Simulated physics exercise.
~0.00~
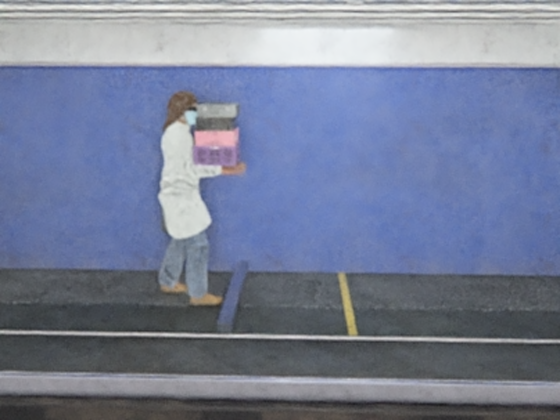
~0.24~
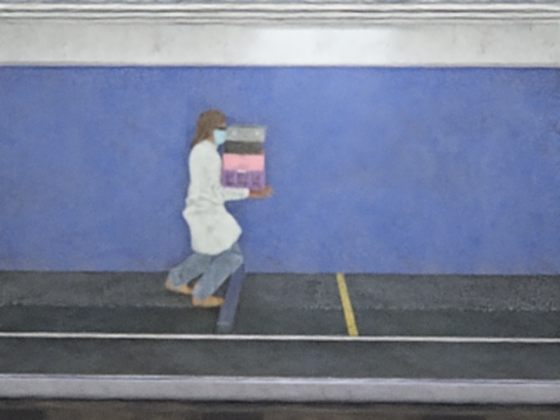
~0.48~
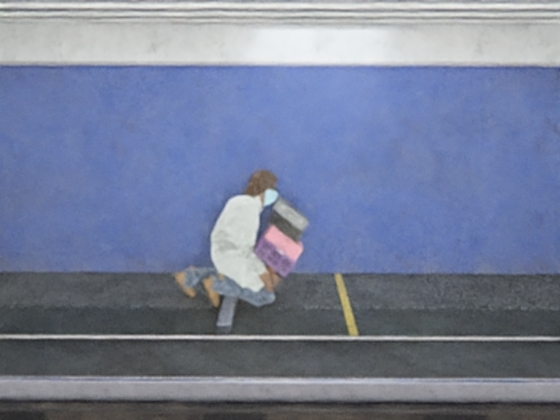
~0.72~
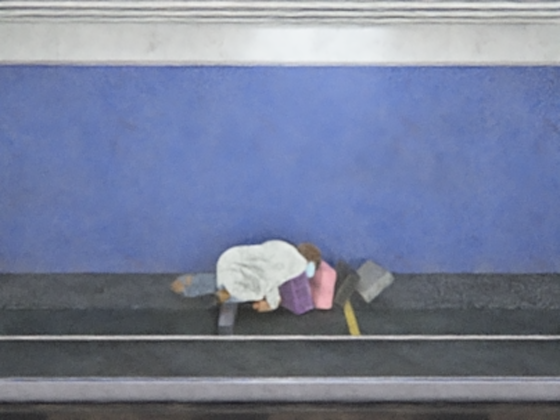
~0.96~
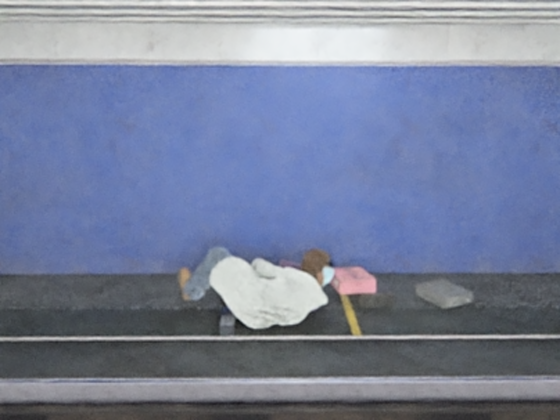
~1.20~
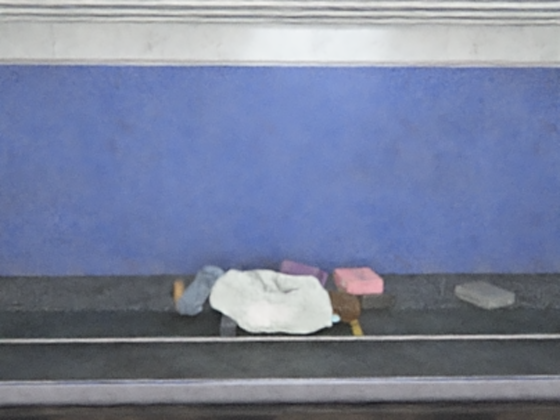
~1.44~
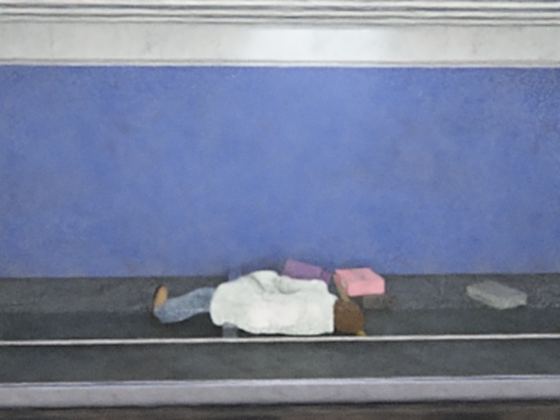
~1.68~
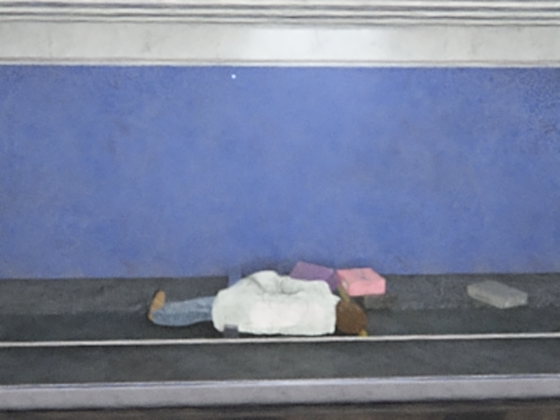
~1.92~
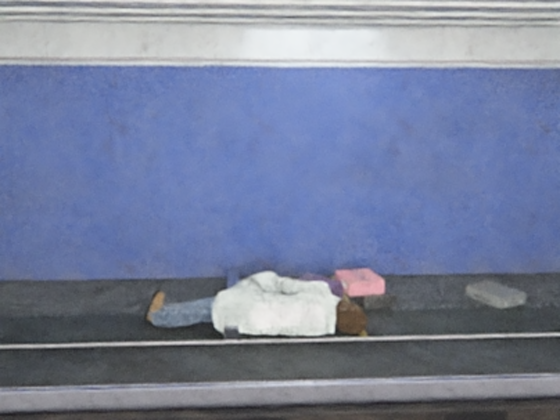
A masked porter in a white coat and jeans, seen from the side against a blue wall, carries a stack of grey, black, pink and purple boxes above a dark floor with a low blue rail and a yellow line to the right. The porter sinks at the knees by the rail and pitches forward to the right, and the stack tips and scatters. The grey box slides farthest, well past the yellow line, while the pink one lands nearer. The porter settles face down and limp, the head stopping just short of the line. Finally the purple crate tips over behind.
